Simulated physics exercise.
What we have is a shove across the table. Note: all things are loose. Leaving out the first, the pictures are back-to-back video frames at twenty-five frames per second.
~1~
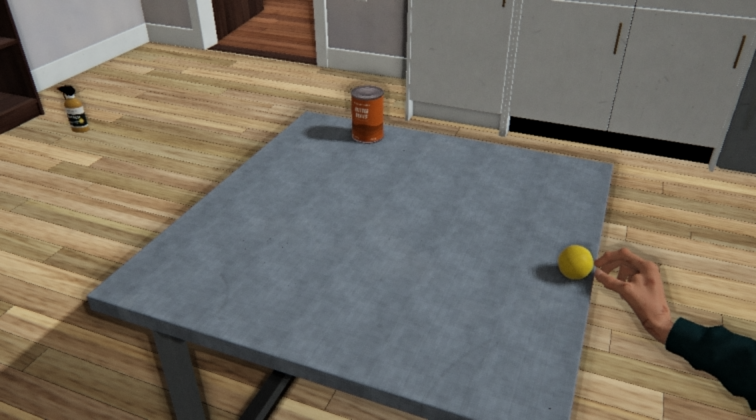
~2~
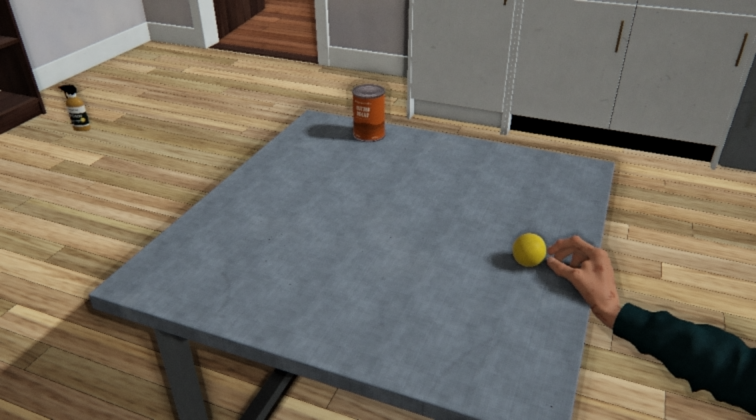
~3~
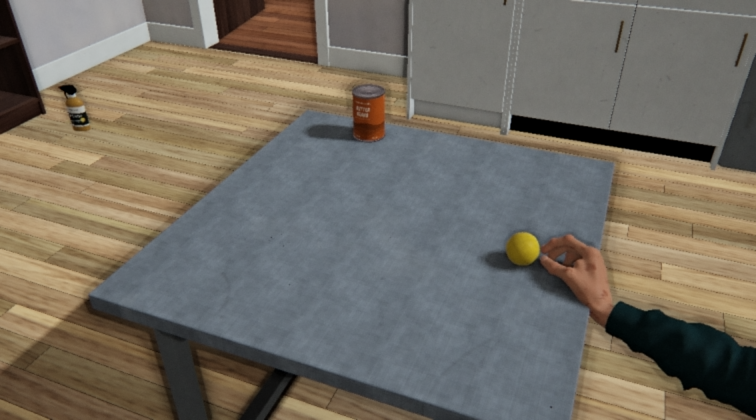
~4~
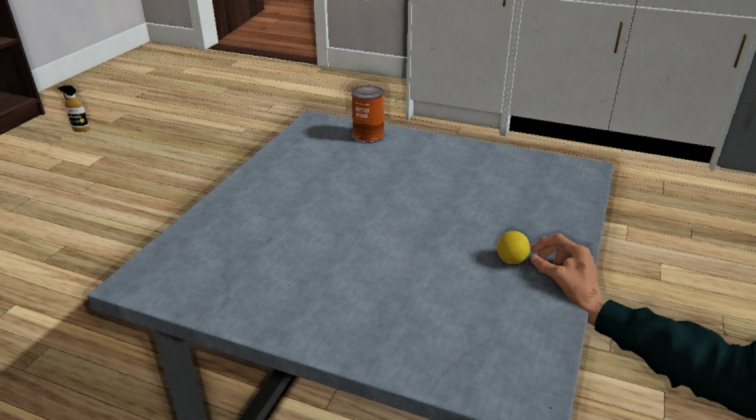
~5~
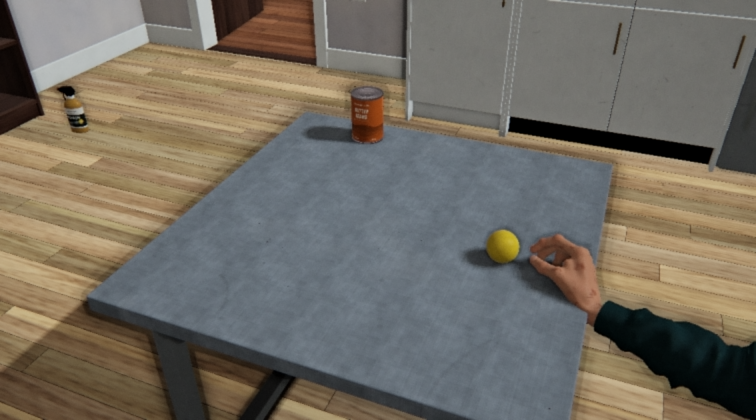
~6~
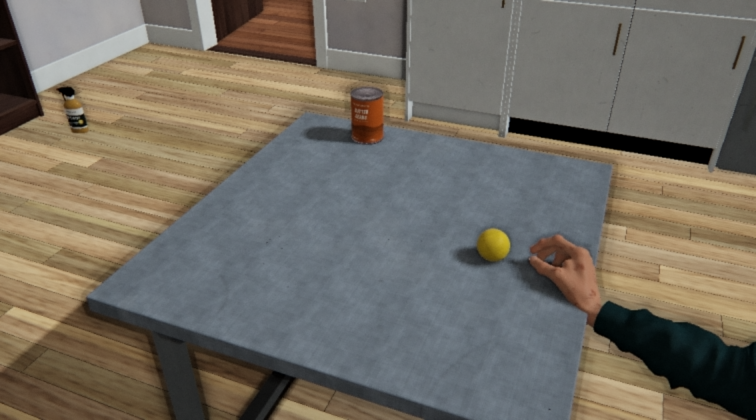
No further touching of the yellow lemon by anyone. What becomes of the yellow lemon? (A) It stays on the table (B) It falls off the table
Answer: A.
Then, 0.20 s after the last picture, yellow lemon rolled well along near (455, 237).
Then, 0.40 s after the last picture, yellow lemon rolled well along near (428, 231).
At rest, moved from the start, yellow lemon. Seen from the same camera at the end, yellow lemon near (406, 226).
